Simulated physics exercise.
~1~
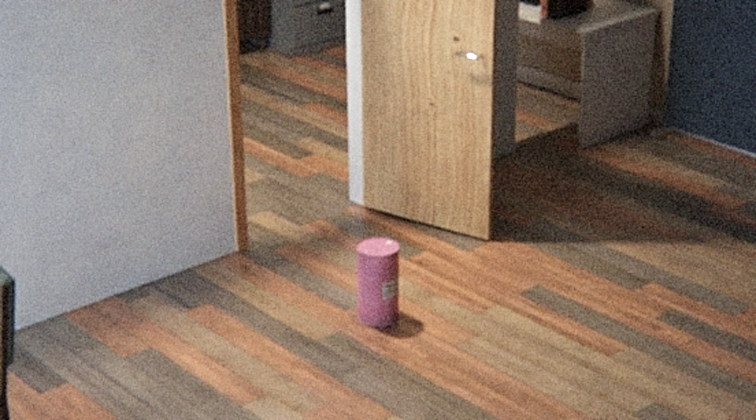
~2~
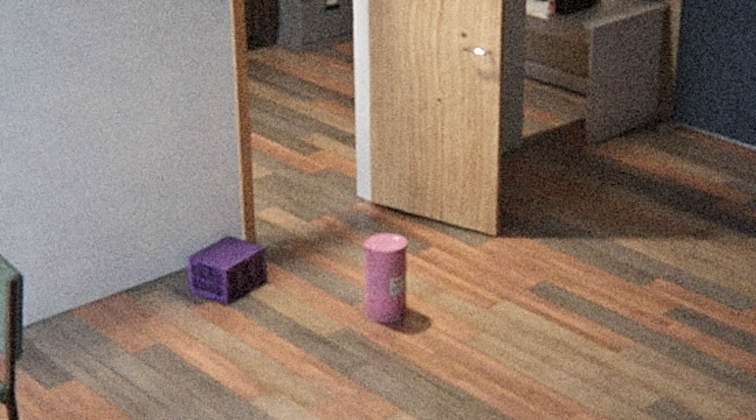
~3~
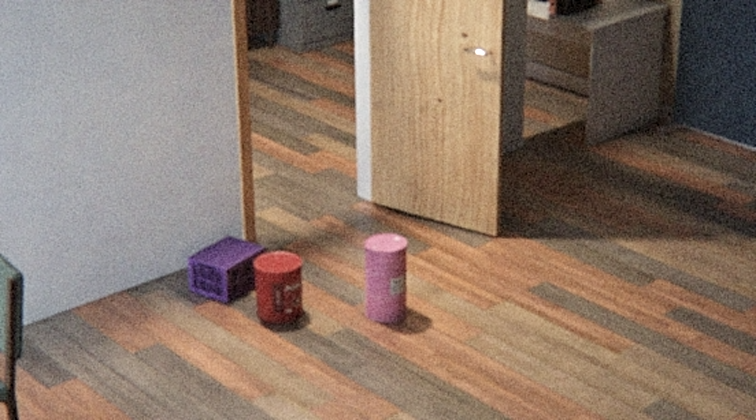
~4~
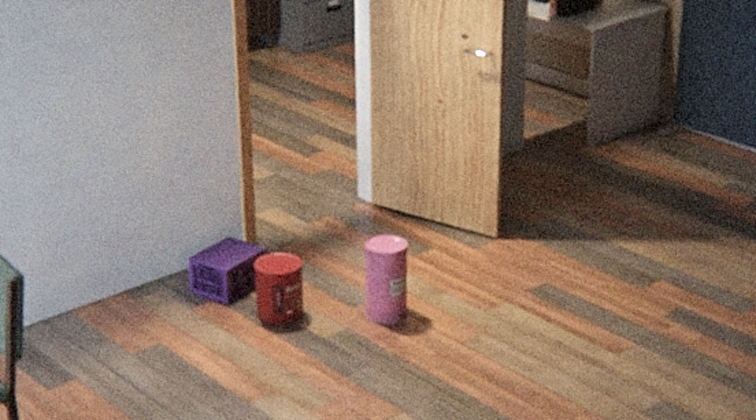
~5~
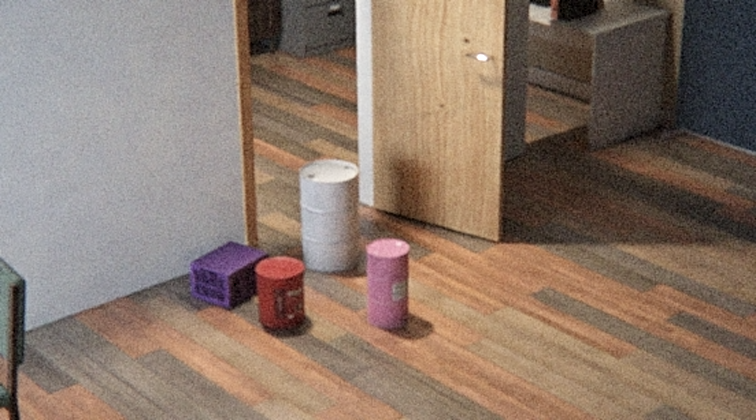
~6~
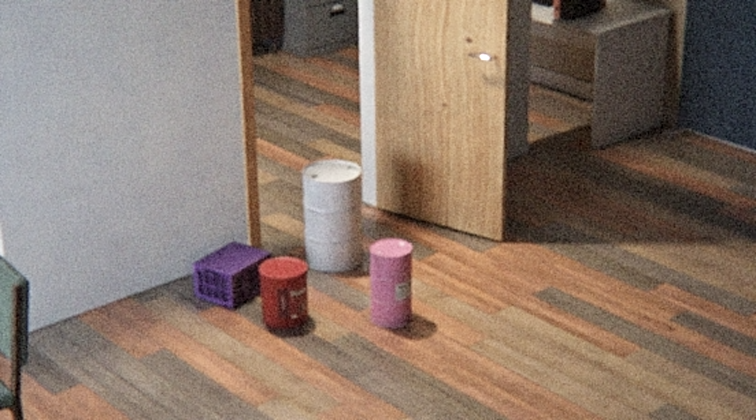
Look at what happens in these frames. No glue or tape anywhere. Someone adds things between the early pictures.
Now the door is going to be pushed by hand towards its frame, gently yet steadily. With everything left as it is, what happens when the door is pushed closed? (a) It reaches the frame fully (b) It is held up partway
It is held up partway.
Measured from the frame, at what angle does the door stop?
Open angle: About 45°.
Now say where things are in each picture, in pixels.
The first picture shows door wide open and still.
The second picture shows door wide open and still; purple crate (228, 269).
The third picture shows door wide open and still; pink canister (386, 278); purple crate (228, 269).
The fourth picture shows door wide open and still; red pail (279, 289); pink canister (386, 279).
The fifth picture shows door wide open and still; purple crate (230, 274); red pail (281, 293).
The sixth picture shows door wide open and still; white drum (333, 216); pink canister (391, 283).
Then, 0.60 s on from there, open by 95°.
Then, 1.10 s on from there, open by 76°.
Then, 1.40 s on from there, open by 64°.
Then, 1.80 s on from there, open by 47°.
In the end, open by 43°; all 4 unmoved. At the end, from the last picture's camera, white drum near (332, 216).
